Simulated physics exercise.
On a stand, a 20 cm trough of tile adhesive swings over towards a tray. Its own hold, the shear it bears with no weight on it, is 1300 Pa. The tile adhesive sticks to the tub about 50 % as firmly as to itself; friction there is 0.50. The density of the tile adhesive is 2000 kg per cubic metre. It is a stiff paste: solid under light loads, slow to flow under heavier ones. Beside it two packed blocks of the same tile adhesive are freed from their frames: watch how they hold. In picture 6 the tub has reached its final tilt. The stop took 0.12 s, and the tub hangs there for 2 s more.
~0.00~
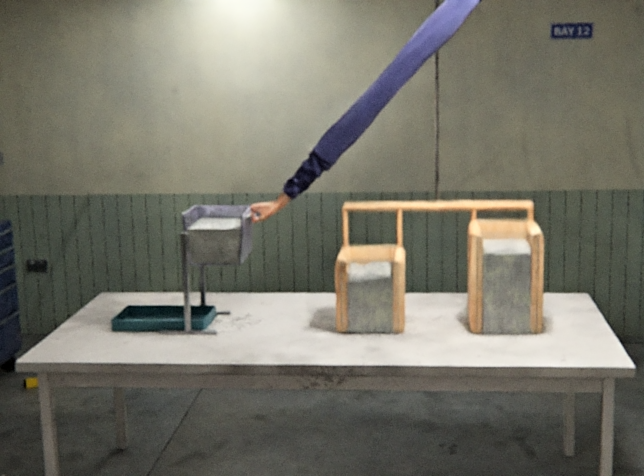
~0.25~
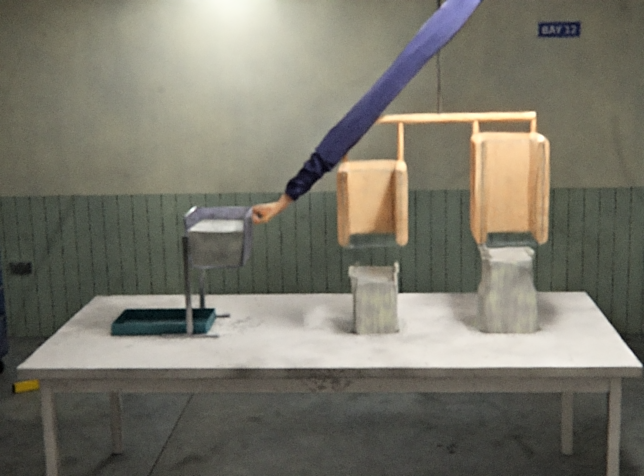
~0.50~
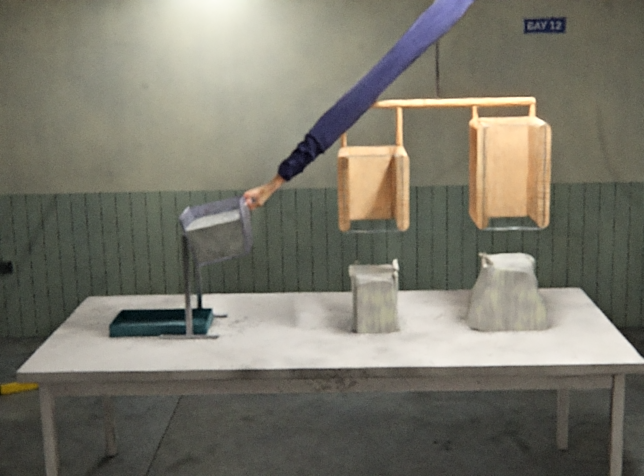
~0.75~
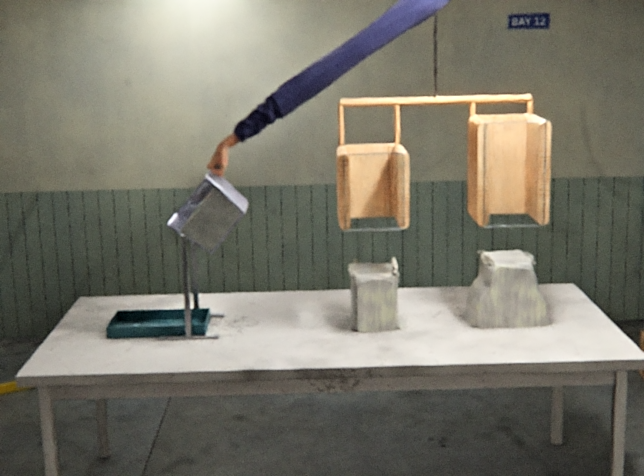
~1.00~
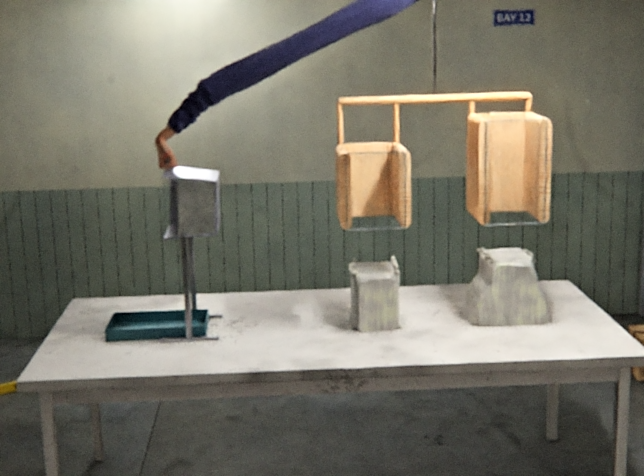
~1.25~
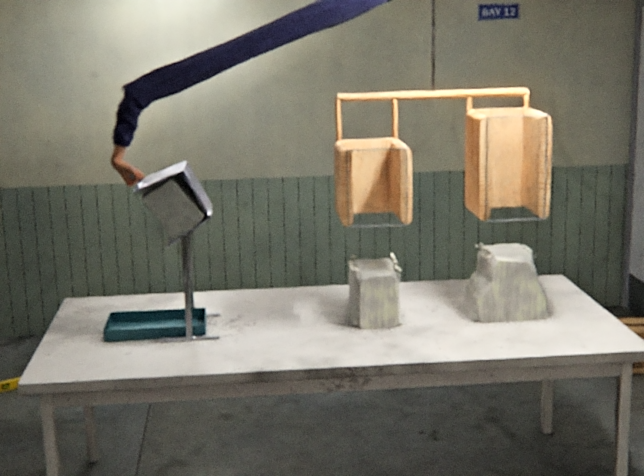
An arm in a purple sleeve held a grey tub while a wooden frame lifted off two grey blocks, the right one slumping wider, then it tilted the tub far over to the left.
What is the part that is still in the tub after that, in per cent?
It comes to some 0 %.
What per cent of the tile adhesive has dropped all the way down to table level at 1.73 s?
About 100 %.
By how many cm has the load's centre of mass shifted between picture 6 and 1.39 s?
About 10 cm.
After 1.39 s, the tub is at 117 degrees and holds 58 %.
After 1.56 s, the tub is at 117 degrees and holds 0 %.
After 1.73 s, the tub is at 117 degrees and holds 0 %.
After 1.90 s, the tub is at 117 degrees and holds 0 %.
After 3.25 s, at the end, the tub is at 117 degrees and holds 0 %.
